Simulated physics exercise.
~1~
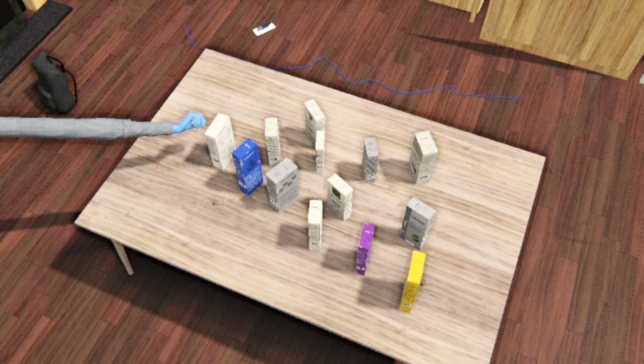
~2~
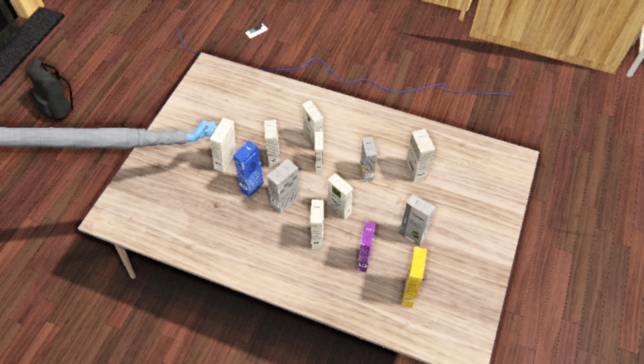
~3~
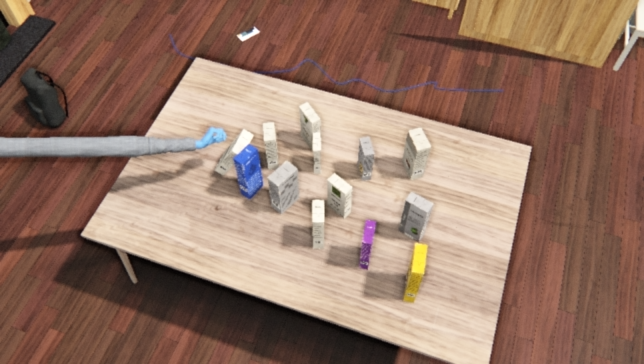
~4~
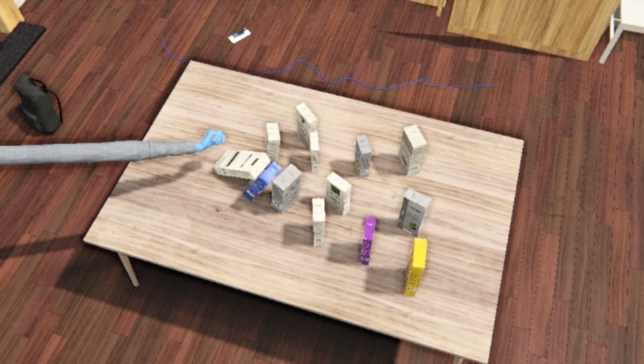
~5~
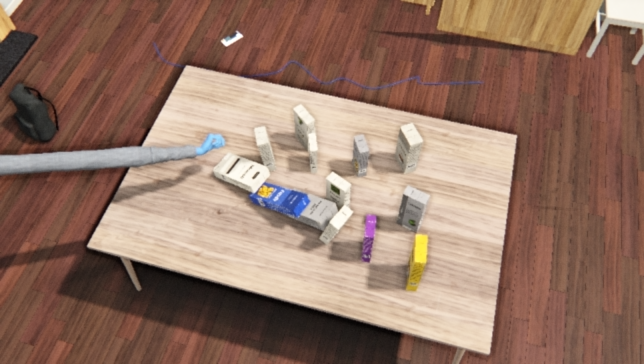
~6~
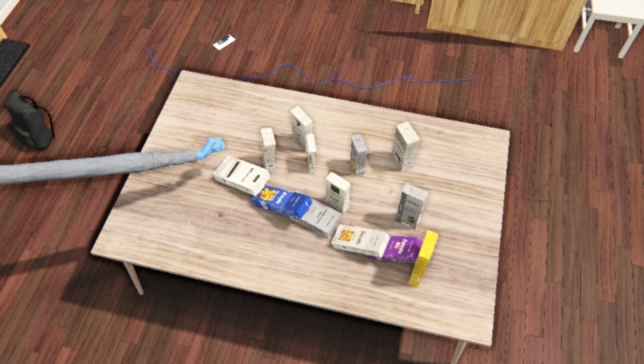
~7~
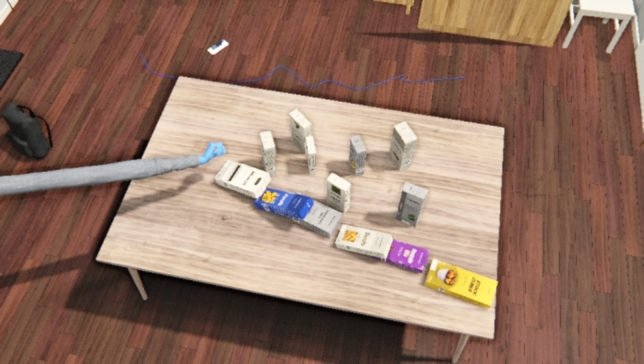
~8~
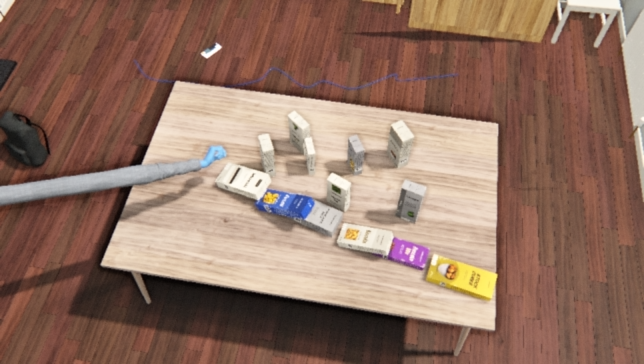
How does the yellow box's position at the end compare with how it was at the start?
At the start the yellow box stood upright on the table, but by the end it had toppled and was lying on its side.
